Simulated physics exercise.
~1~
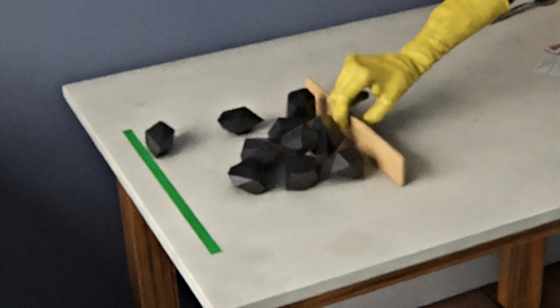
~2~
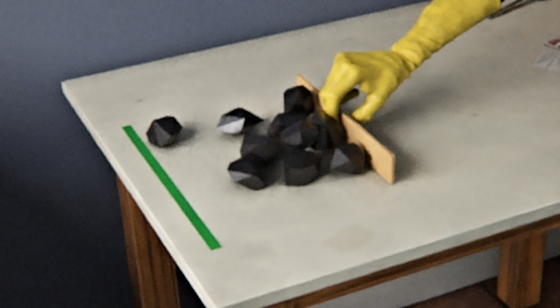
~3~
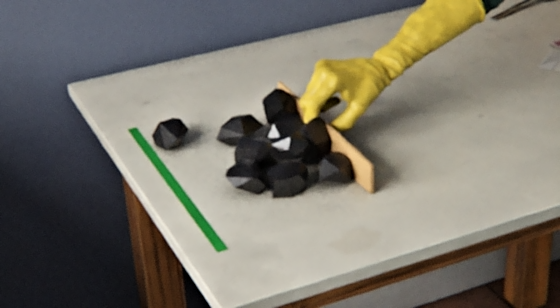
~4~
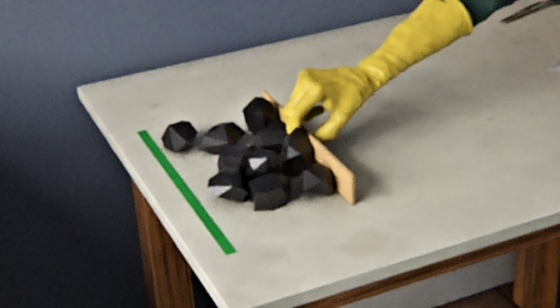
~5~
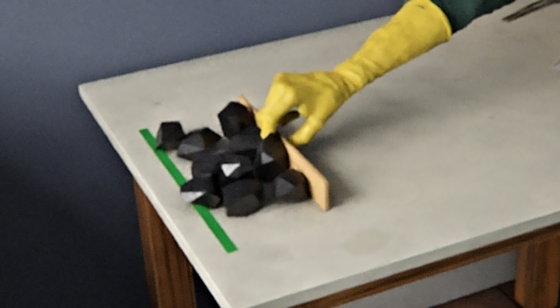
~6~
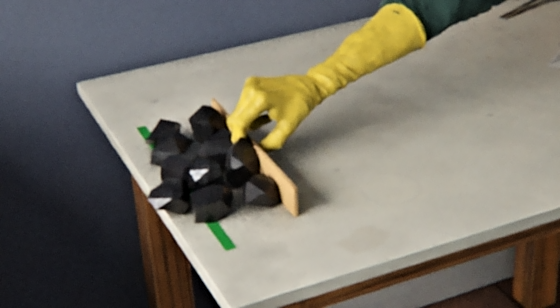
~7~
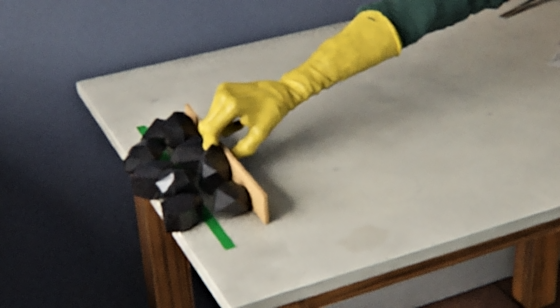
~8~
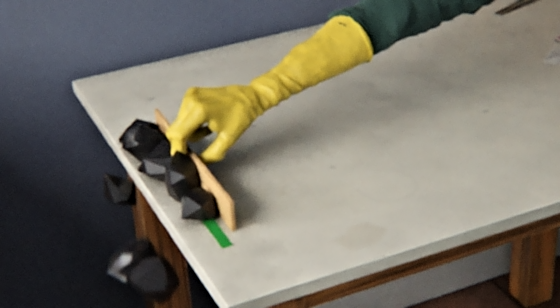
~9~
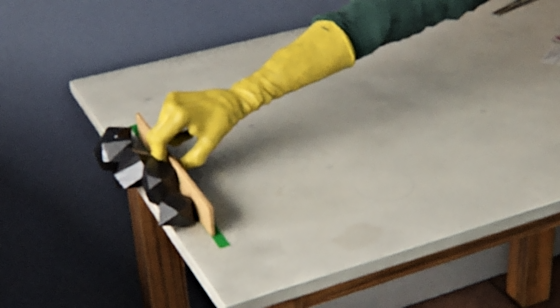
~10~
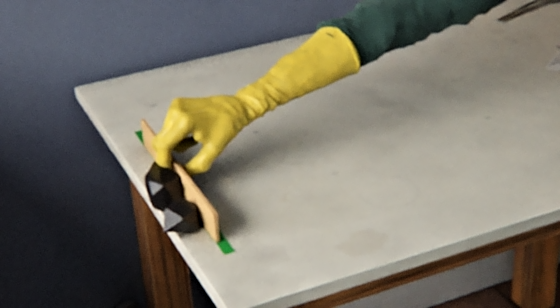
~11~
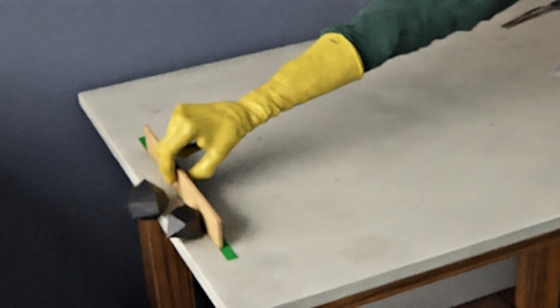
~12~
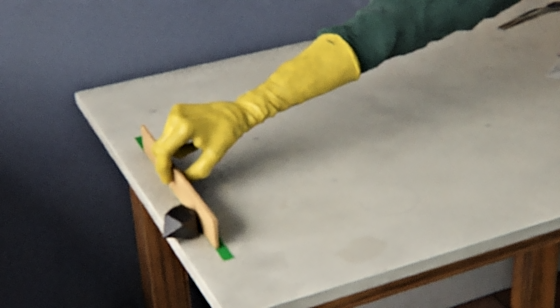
A yellow-gloved hand pushes black lumps left with a card, stopping at green tape as nearly all fall off the table.
